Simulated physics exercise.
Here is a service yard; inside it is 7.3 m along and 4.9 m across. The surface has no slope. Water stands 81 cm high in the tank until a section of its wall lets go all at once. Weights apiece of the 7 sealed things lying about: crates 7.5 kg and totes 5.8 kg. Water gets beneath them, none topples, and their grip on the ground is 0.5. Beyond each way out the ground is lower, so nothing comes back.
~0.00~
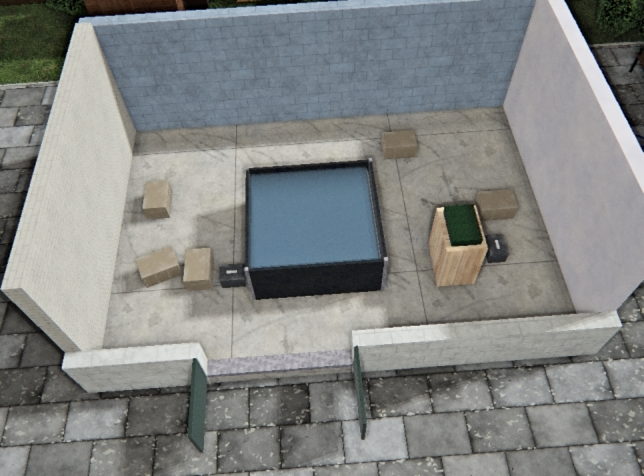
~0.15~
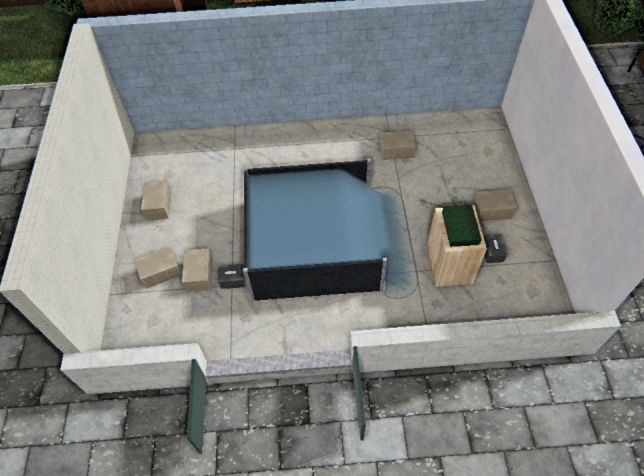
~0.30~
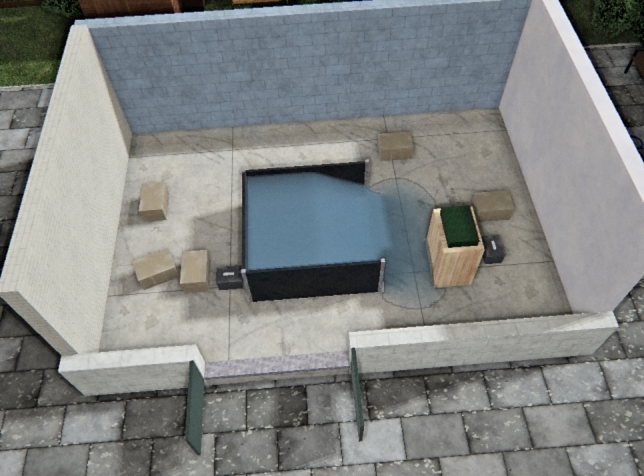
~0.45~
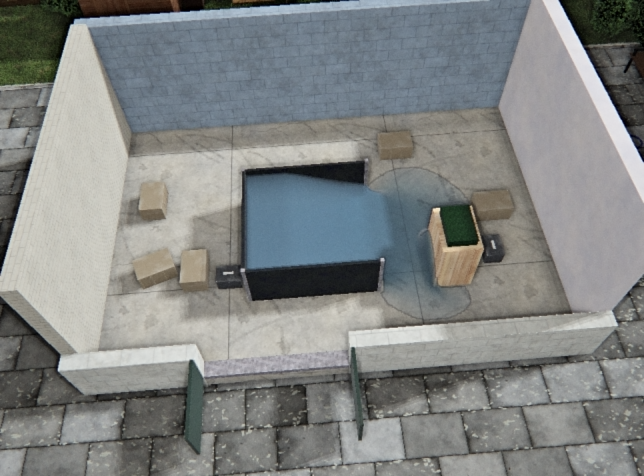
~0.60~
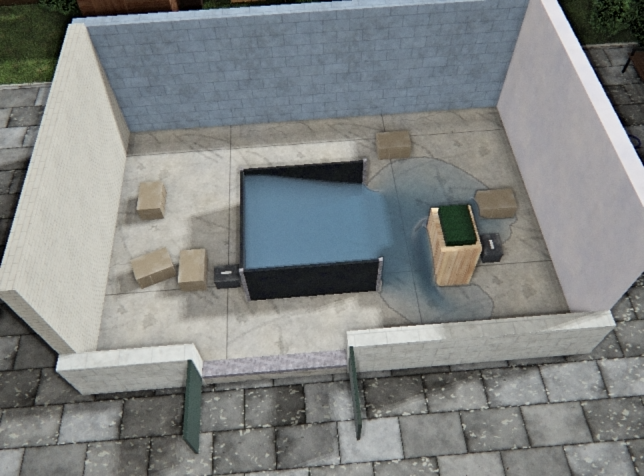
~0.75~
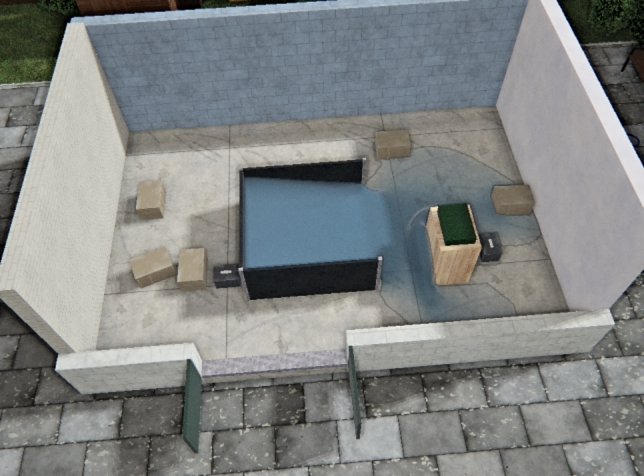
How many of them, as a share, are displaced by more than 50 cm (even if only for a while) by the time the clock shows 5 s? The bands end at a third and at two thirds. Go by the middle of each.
That comes to one to two thirds.
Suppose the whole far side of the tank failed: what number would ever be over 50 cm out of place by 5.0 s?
Then 5.
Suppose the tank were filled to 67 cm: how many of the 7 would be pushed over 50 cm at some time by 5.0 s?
Then 3.
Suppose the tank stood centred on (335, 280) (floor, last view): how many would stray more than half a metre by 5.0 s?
Then 3.
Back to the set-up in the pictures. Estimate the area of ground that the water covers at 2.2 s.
About 19 m2.
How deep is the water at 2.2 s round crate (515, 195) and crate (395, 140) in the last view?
Roughly 30 and 2 cm.
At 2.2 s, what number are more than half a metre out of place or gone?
I count 0.
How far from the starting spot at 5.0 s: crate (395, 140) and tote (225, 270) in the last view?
In turn: 200 cm, 0 cm.
After 1.1 s 1 of 7 are over 50 cm from their spots; 1 afloat.
After 2.2 s 0 of 7 are over 50 cm from their spots; 1 afloat.
After 3.5 s 3 of 7 are over 50 cm from their spots; 2 afloat.
After 5.0 s 3 of 7 are over 50 cm from their spots, and 3 have been at some point; 4 afloat.
